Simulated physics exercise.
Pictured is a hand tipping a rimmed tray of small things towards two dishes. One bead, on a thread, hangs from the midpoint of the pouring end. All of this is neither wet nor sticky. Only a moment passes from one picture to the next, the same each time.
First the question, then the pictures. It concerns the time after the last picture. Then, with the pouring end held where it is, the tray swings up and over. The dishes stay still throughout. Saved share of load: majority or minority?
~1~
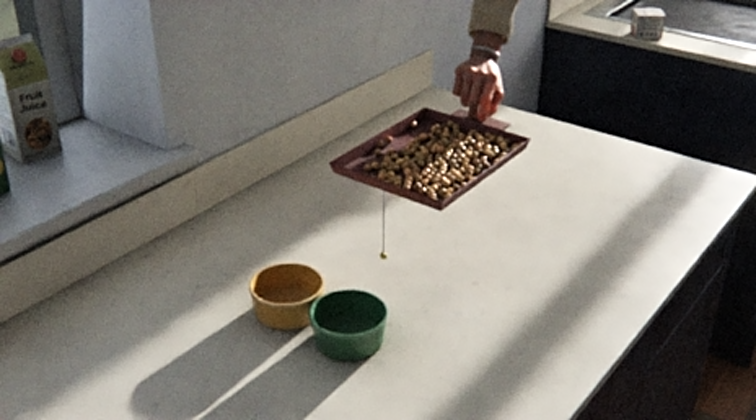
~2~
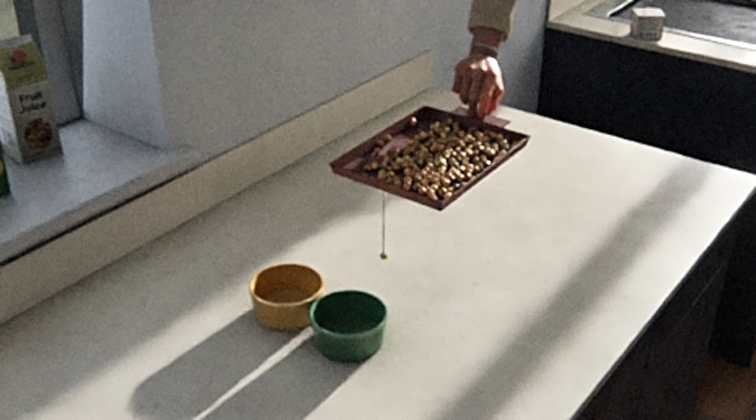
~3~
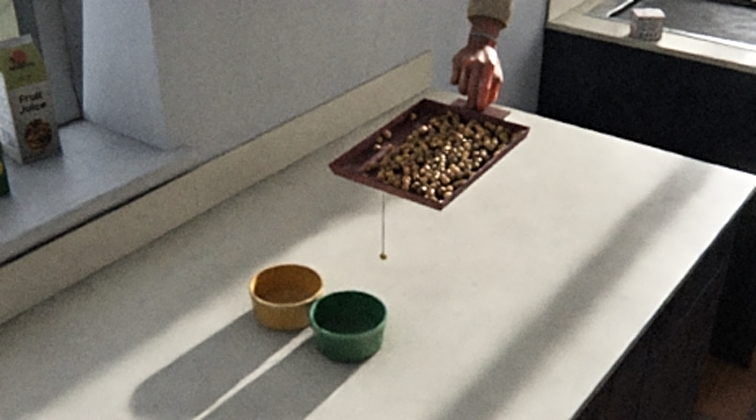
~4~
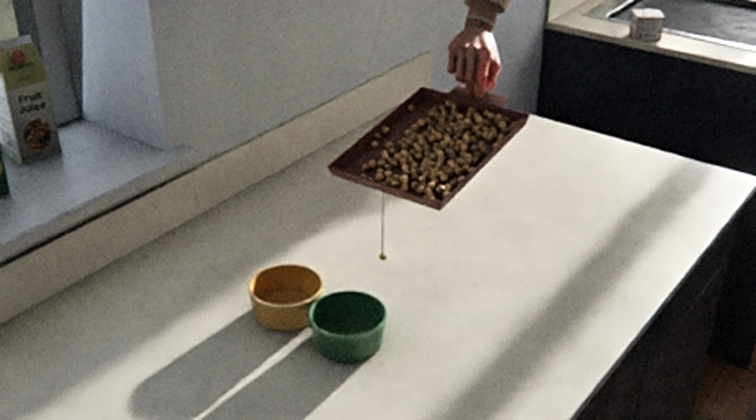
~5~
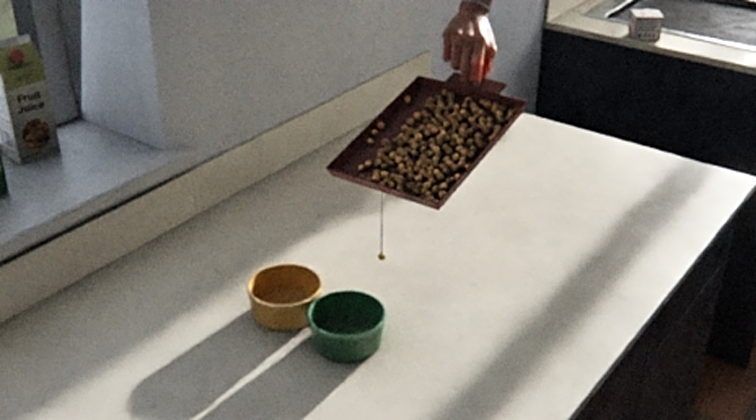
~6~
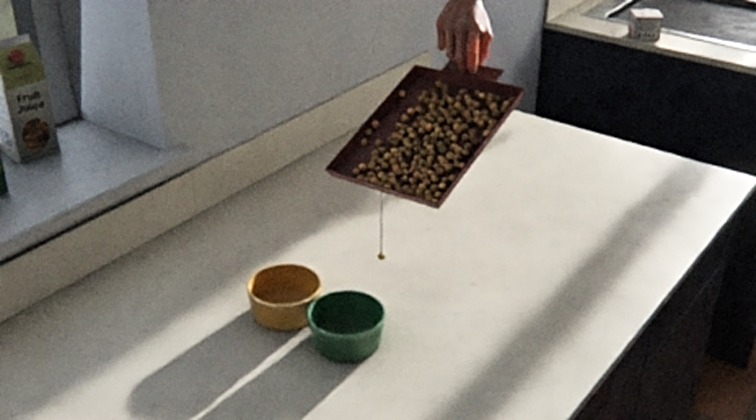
I expect the dishes to receive the lesser amount.
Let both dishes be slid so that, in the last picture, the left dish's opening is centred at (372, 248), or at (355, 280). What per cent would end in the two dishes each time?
Respectively 0 % and 50 %.
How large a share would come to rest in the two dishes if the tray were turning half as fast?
Roughly 10 percent.
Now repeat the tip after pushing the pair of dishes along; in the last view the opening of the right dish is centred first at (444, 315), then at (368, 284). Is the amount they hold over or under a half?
Try 1: A lesser share; try 2: The greater share.
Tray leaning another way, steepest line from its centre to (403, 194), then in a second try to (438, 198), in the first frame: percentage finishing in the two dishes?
In turn some 0 and 0 per cent.
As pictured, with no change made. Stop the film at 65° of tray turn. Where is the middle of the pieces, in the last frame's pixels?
Roughly at (366, 186).
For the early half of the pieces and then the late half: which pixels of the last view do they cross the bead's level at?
Earlier half at (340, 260), later half at (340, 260).
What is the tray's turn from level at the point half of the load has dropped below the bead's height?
Approx. 85° from level.
Soon after the last picture, tray tipped steeply; about two thirds on the tray; a stray few in the right dish; a small part outside both; about a quarter in the air.
A little later, tray tipped past a quarter turn; a stray few on the tray; a stray few in the right dish; a stray few in the left dish; most outside both; a small part in the air.
Later still, tray tipped past a quarter turn; a small part in the right dish; a stray few in the left dish; nearly all outside both.
By the end, tray tipped past a quarter turn; a small part in the right dish; a stray few in the left dish; nearly all outside both.
